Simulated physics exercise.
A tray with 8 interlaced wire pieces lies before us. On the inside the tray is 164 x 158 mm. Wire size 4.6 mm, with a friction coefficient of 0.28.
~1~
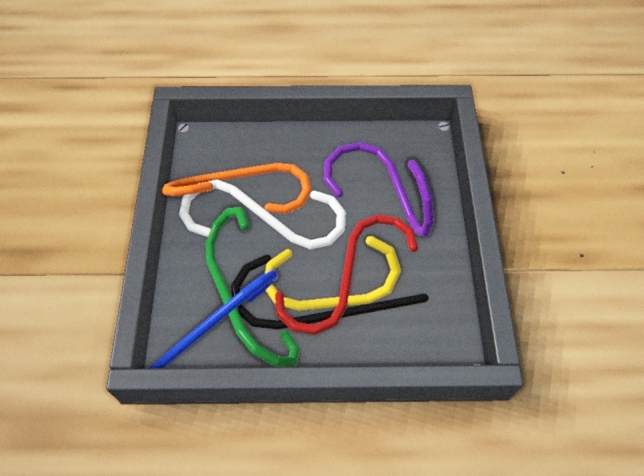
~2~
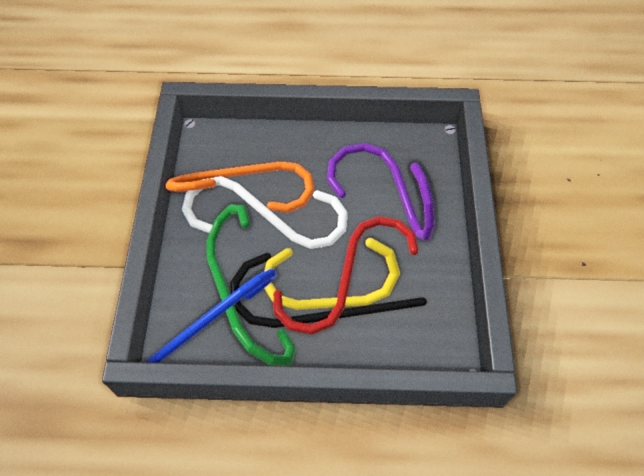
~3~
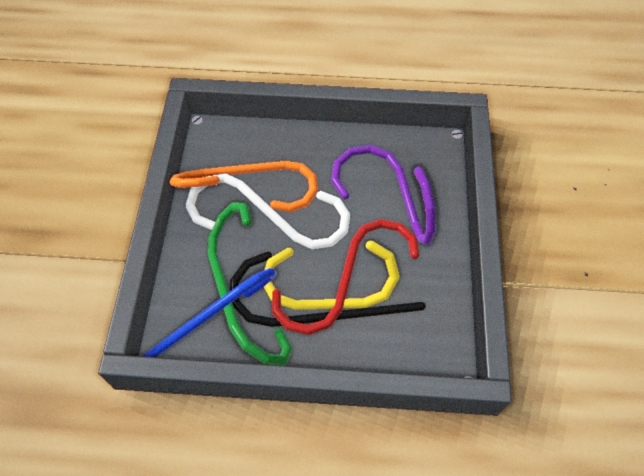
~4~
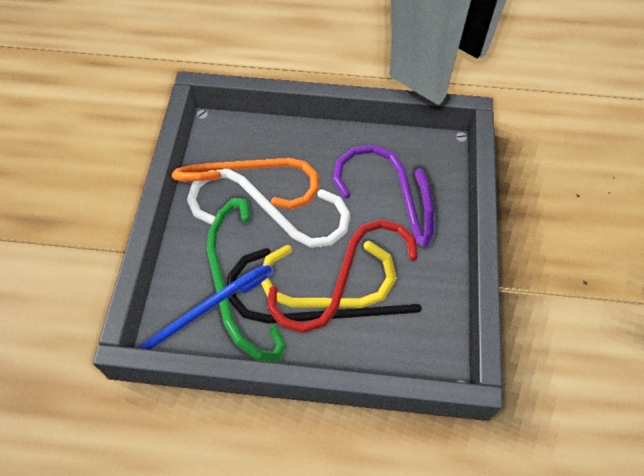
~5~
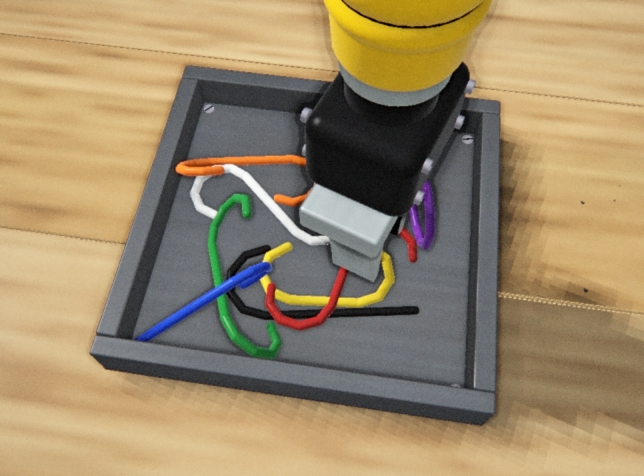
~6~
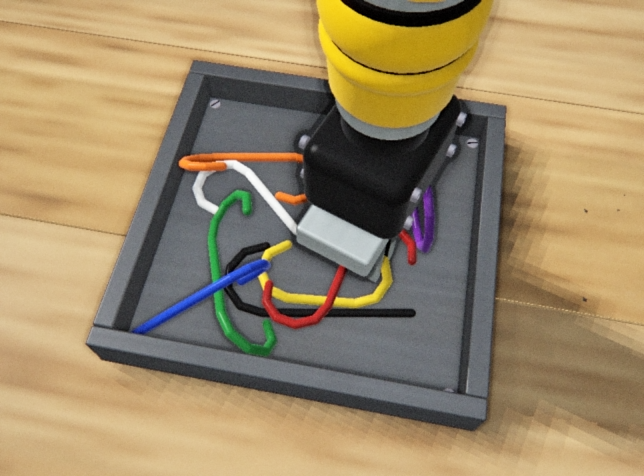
Robot arm with a yellow and black wrist lowering its gripper into a gray tray of tangled colored hooks, closing on the yellow one.
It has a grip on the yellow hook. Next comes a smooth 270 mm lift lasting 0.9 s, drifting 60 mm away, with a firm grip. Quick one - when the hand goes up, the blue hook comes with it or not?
It does not, it stays behind.
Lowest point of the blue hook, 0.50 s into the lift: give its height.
0 mm.
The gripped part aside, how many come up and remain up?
Count: 0.
Then, 0.27 s into the lift, lowest point more than 20 mm over the tray floor, yellow hook 58 mm.
Then, 0.50 s into the lift, lowest point more than 20 mm over the tray floor, yellow hook 158 mm.
Then, 0.90 s into the lift, lowest point more than 20 mm over the tray floor, yellow hook 272 mm.
Finally, hanging yellow hook 272 mm; the other 7 are down.
